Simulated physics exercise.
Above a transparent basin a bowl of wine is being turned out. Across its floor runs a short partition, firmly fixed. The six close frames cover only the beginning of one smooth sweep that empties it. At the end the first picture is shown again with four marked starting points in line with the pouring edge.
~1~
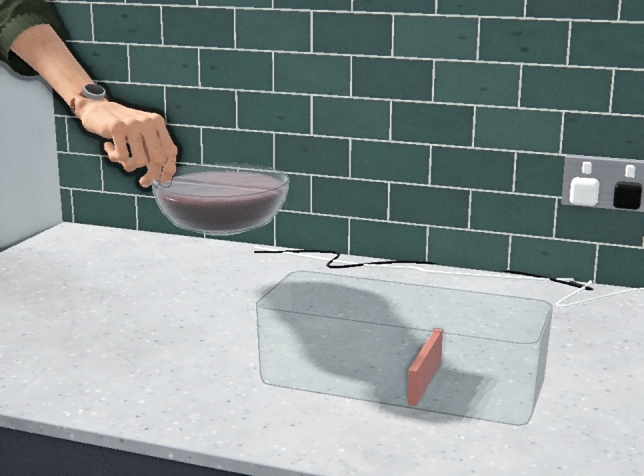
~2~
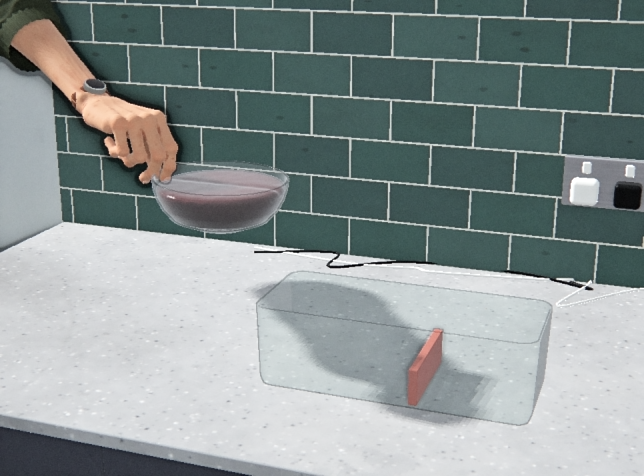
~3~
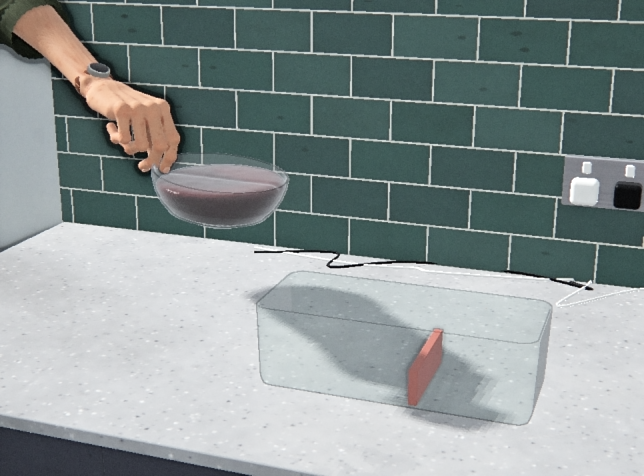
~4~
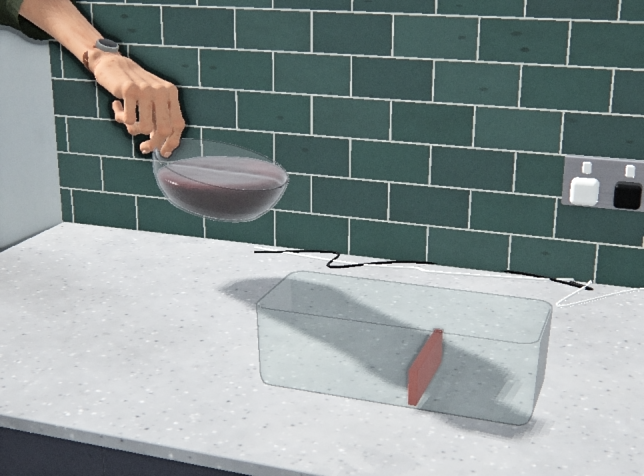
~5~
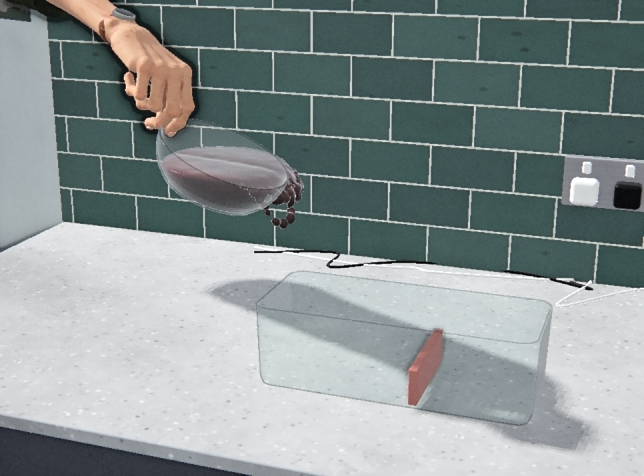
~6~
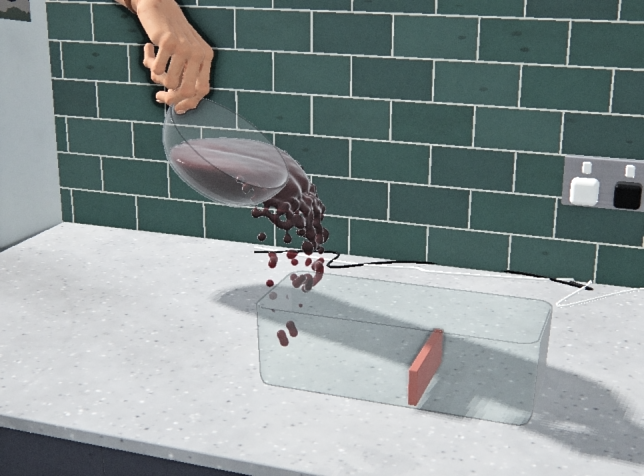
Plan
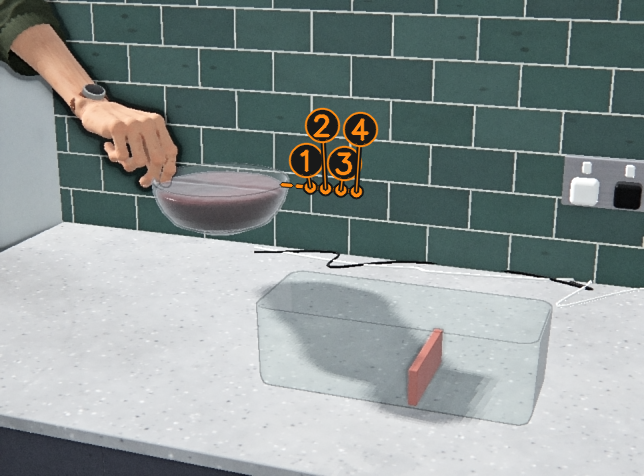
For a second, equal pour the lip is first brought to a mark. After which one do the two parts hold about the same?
The answer is dot 3.
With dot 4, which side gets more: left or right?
More ends on the right.
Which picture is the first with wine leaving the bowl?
Picture 4.
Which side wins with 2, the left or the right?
The left side.
On the marked copy, 1 at (310, 187); 2 at (325, 188); 3 at (340, 190); 4 at (356, 191).
If 1 is chosen, about 89 % ends left of the wall and 5 % right of it; 5 % is lost outside.
If 2 is chosen, about 74 % ends left of the wall and 23 % right of it; 3 % is lost outside.
If 3 is chosen, about 45 % ends left of the wall and 53 % right of it.
If 4 is chosen, about 25 % ends left of the wall and 73 % right of it.
